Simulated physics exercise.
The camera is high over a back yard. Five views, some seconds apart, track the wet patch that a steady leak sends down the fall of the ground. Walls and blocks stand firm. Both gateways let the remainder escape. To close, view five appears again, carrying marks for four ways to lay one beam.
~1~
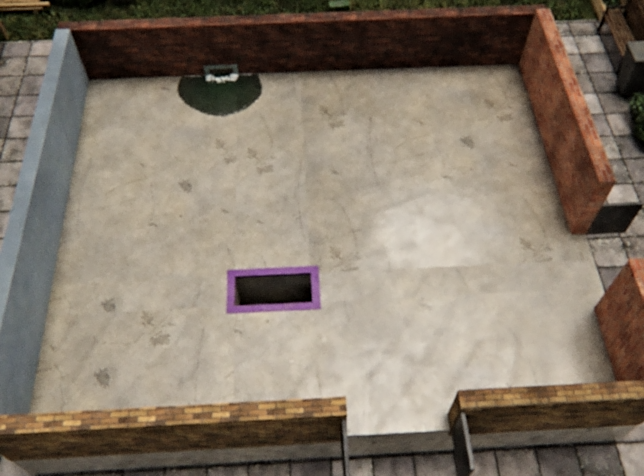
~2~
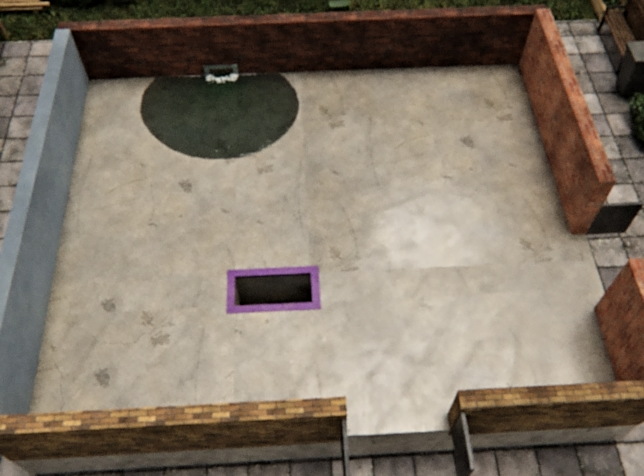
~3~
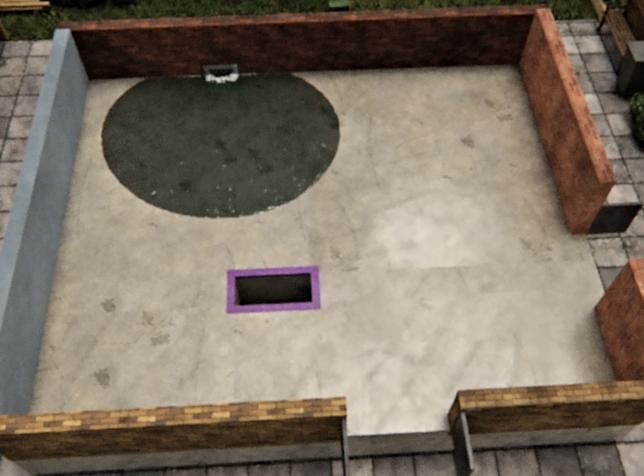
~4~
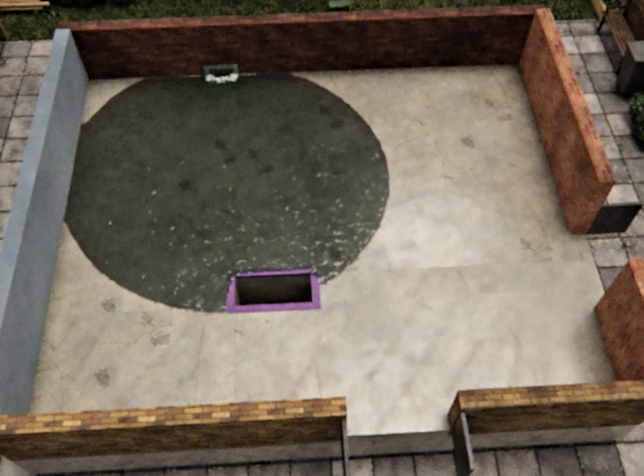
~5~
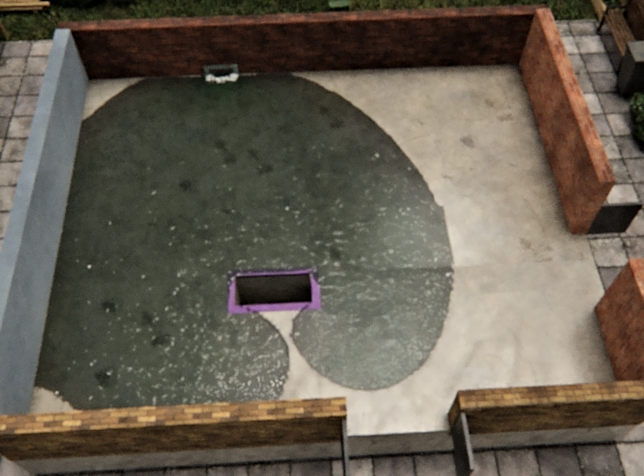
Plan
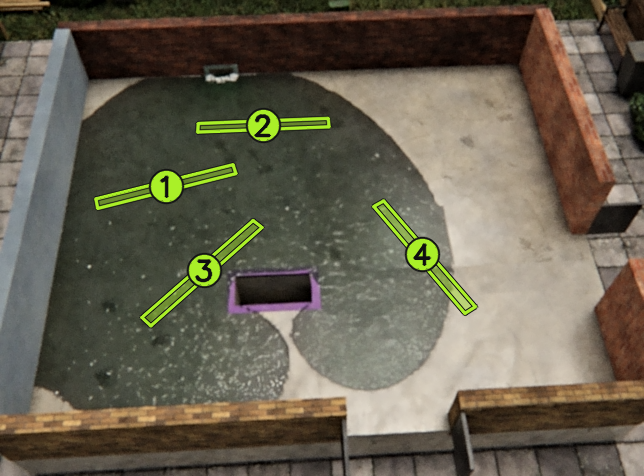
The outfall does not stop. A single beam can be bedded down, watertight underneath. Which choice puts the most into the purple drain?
The best spot is 4.
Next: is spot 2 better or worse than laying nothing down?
Spot 2 is worse.
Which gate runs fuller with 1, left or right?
More leaves on the left.
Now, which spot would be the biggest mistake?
Spot 2.
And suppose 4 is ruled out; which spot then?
It is 1.
On the marked copy, 1 from (96, 203) to (234, 169); 2 from (198, 127) to (328, 122); 3 from (146, 321) to (257, 224); 4 from (378, 203) to (470, 310).
For spot 1, about 19 % of the stream runs into the purple drain, about 75 % out by the gates.
For spot 2, about 5 % of the stream runs into the purple drain, about 91 % out by the gates.
For spot 3, about 15 % of the stream runs into the purple drain, about 80 % out by the gates.
For spot 4, about 27 % of the stream runs into the purple drain, about 67 % out by the gates.
